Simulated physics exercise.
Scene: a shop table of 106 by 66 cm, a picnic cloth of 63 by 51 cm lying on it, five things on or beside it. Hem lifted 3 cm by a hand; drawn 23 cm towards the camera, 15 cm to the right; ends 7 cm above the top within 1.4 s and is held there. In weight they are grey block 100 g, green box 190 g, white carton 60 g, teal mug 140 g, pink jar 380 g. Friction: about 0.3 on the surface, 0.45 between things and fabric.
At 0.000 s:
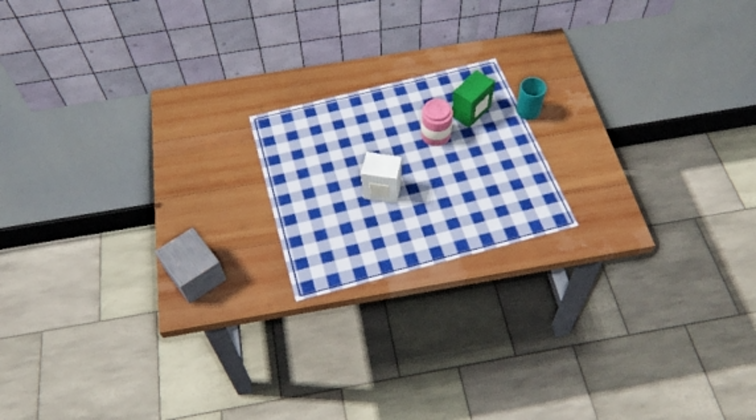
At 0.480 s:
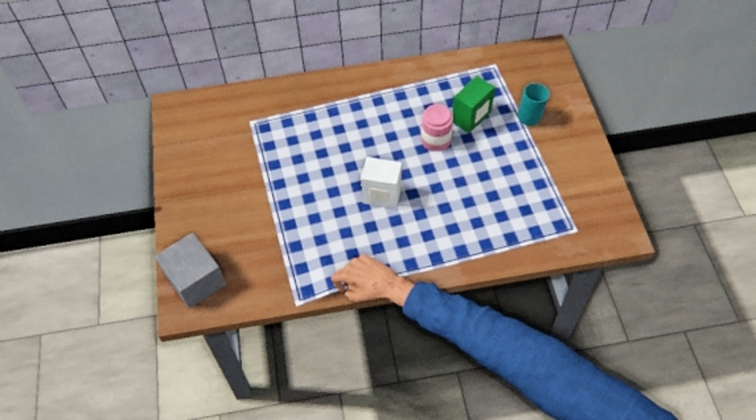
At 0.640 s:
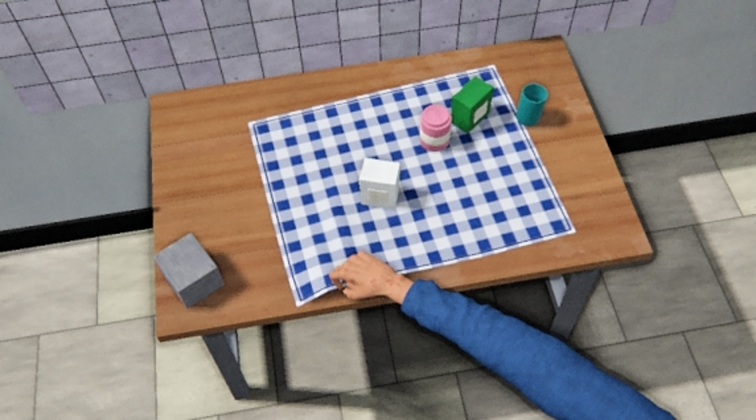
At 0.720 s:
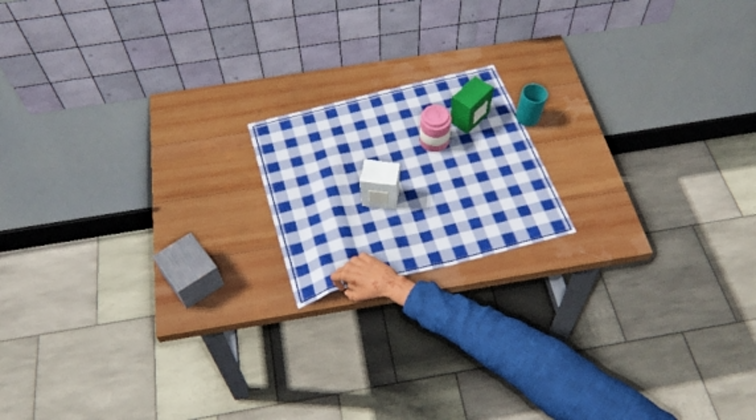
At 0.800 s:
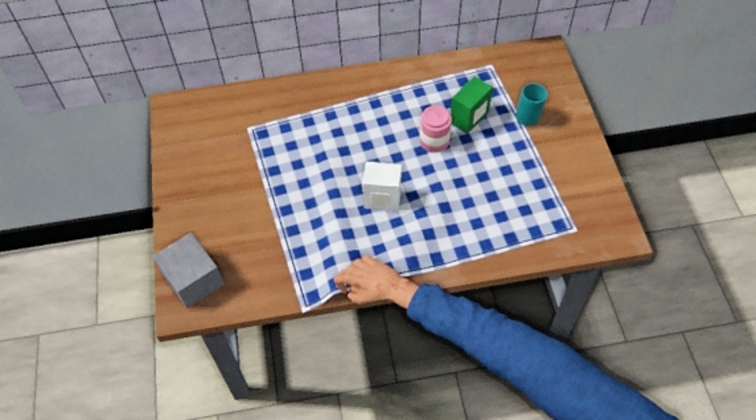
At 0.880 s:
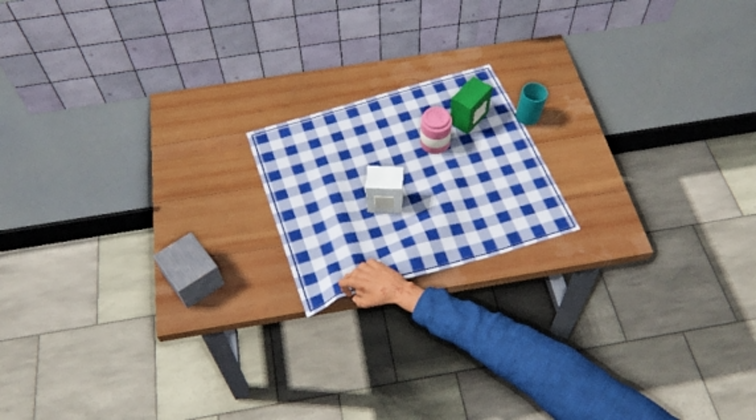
A blue-and-white checked cloth covers much of a wooden table, seen from above at an angle, with a tiled wall behind and pale floor tiles below. A white carton sits mid-cloth, a pink jar and green box toward the upper right, a teal mug right of them, and a grey block at left. A blue-sleeved arm reaches in, grips the near hem and tugs, slightly shifting and wrinkling the cloth.
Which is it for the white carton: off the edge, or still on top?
My guess is it is left on the surface.
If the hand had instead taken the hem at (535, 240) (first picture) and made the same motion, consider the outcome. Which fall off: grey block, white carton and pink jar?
At the end, the grey block holds its spot, the white carton ends up off the top, and the pink jar holds its spot.
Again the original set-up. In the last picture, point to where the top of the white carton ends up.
Somewhere around (421, 254) is where it ends up.
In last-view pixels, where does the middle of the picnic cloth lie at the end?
Around (426, 245).
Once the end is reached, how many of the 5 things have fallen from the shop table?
Counted result: 0.
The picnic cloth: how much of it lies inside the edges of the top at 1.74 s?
Around 75 percent.
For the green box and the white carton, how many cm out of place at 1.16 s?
For the green box, 2 centimetres, and for the white carton, 8 centimetres.
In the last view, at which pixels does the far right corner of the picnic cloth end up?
(440, 102), roughly.
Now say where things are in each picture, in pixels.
Shows, white carton (381, 165); picnic cloth corners (297, 301) (250, 117) (495, 59) (578, 225), in the first frame.
Shows, teal mug (536, 93); picnic cloth corners (250, 122) (495, 65); grip (344, 289), in the second frame.
Shows, picnic cloth corners (249, 123) (494, 66); grip (343, 287), in the third frame.
Shows, picnic cloth corners (248, 125) (493, 66); grip (344, 288), in the fourth frame.
Shows, white carton (382, 174); picnic cloth corners (248, 129) (492, 66); grip (347, 291), in the fifth frame.
Shows, white carton (385, 177); picnic cloth corners (247, 134) (489, 65) (580, 229); grip (352, 294), in the sixth frame.
At 1.2 s, 95 % of the picnic cloth is still over the top; white carton 7 cm off its start, pink jar 4 cm off its start, green box 3 cm off its start.
At 1.5 s, 85 % of the picnic cloth is still over the top; white carton 14 cm off its start, pink jar 10 cm off its start, green box 8 cm off its start.
At 1.7 s, 75 % of the picnic cloth is still over the top; white carton 20 cm off its start at (416, 243), pink jar 15 cm off its start at (434, 166), green box 12 cm off its start at (454, 130).
At 2.0 s, 75 % of the picnic cloth is still over the top; white carton 22 cm off its start, pink jar 17 cm off its start, green box 14 cm off its start.
At 3.6 s, 75 % of the picnic cloth is still over the top; white carton 23 cm off its start at (421, 254), pink jar 17 cm off its start at (435, 175), green box 15 cm off its start at (453, 138).
